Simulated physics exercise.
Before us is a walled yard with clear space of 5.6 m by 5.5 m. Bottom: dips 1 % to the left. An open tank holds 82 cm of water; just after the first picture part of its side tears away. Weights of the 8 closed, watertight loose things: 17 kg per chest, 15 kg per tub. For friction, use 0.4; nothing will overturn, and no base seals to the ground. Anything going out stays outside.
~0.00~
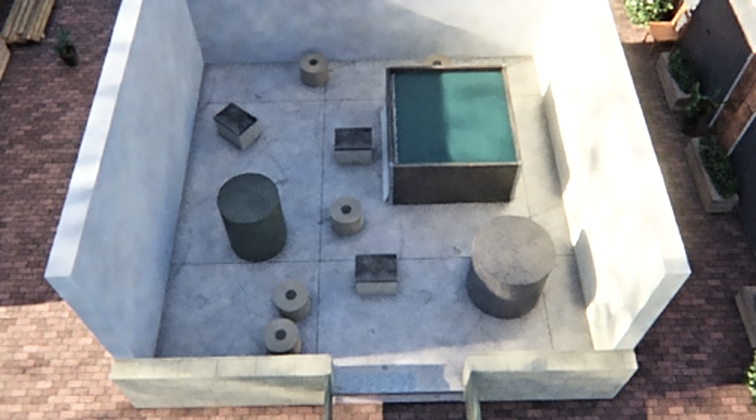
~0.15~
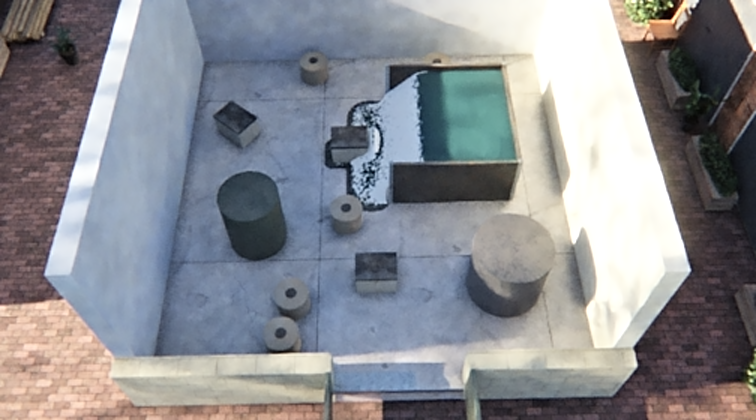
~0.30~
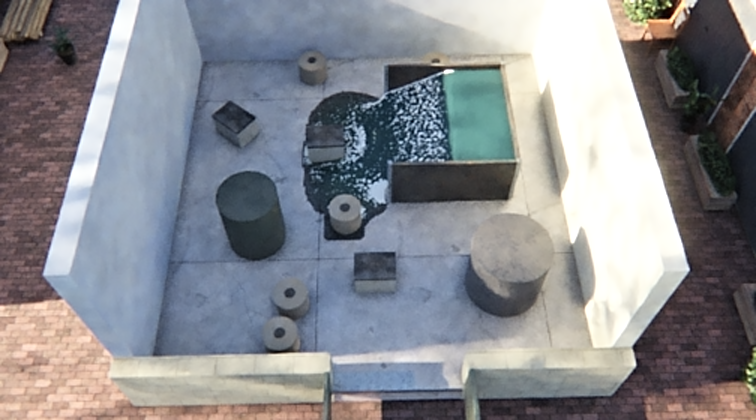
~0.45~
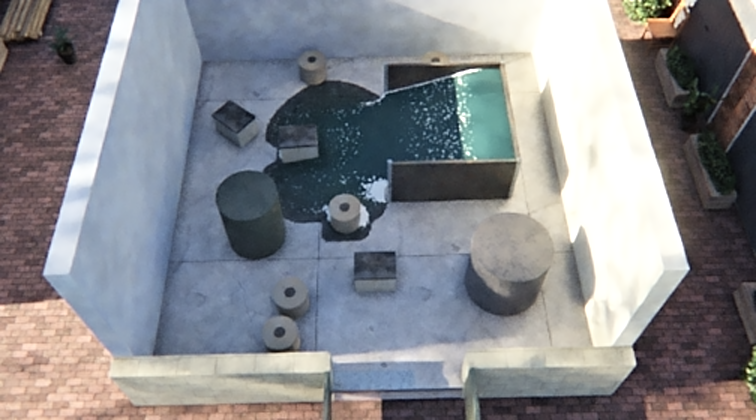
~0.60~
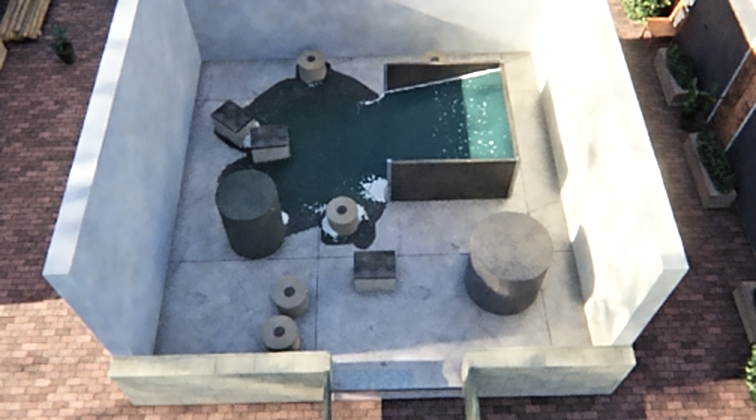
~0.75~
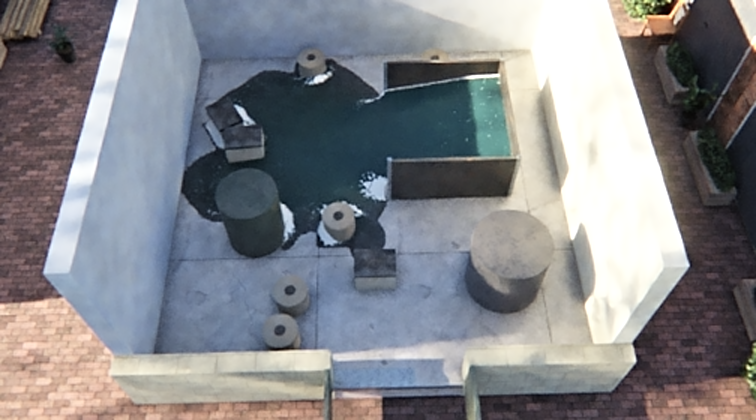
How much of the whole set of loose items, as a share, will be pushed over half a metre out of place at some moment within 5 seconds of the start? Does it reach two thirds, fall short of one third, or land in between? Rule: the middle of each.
It reaches two thirds.
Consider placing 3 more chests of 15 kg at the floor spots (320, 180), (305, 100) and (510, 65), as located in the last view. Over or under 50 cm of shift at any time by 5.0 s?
Outcome: Breaks the threshold first, breaks the threshold next, stays within last.
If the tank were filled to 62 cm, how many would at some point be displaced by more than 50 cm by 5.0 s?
Count: 7.
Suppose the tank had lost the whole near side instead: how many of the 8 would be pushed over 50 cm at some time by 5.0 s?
Then it comes to 3 of them.
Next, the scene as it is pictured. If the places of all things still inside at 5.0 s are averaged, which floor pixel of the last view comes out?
(383, 210).
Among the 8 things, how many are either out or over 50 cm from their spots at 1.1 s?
At that time I count 3.
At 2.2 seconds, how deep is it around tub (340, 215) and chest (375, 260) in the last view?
Around 5 cm and 1 cm.
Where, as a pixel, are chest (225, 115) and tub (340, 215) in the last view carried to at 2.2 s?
First near (198, 73), second near (329, 258).
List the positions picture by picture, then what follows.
The first picture shows a chest at (354, 138), on the bottom; a tub at (346, 210), on the bottom; 3.1 m2 under water; 0 of 8 have shifted.
The second picture shows a chest at (350, 136) rests on the ground, 6 cm from its start; a tub at (346, 208), on the bottom; water covers 4.1 m2; 1 of 8 have shifted.
The third picture shows a chest at (325, 135), on the bottom, 40 cm from its start; a tub at (345, 208) rests on the ground; water covers 5.5 m2; 1 of 8 have shifted.
The fourth picture shows a chest at (298, 135), on the bottom, 80 cm from its start; a tub at (345, 207), on the bottom; 7.3 m2 under water; 1 of 8 have shifted.
The fifth picture shows a chest at (269, 136) rests on the ground, 123 cm from its start; a tub at (342, 210) rests on the ground, 7 cm from its start; water covers 9.1 m2; 2 of 8 have shifted.
The sixth picture shows a chest at (243, 136) floats, 161 cm from its start; a tub at (339, 216), on the bottom, 20 cm from its start; water covers 11.0 m2; 3 of 8 have shifted.
After 1.1 s 3 of 8 are over 50 cm from their spots; 2 afloat.
After 2.2 s 4 of 8 are over 50 cm from their spots; 3 afloat.
After 3.5 s 5 of 8 are over 50 cm from their spots; 3 afloat.
After 5.0 s 7 of 8 are over 50 cm from their spots, and 7 have been at some point; 4 afloat.
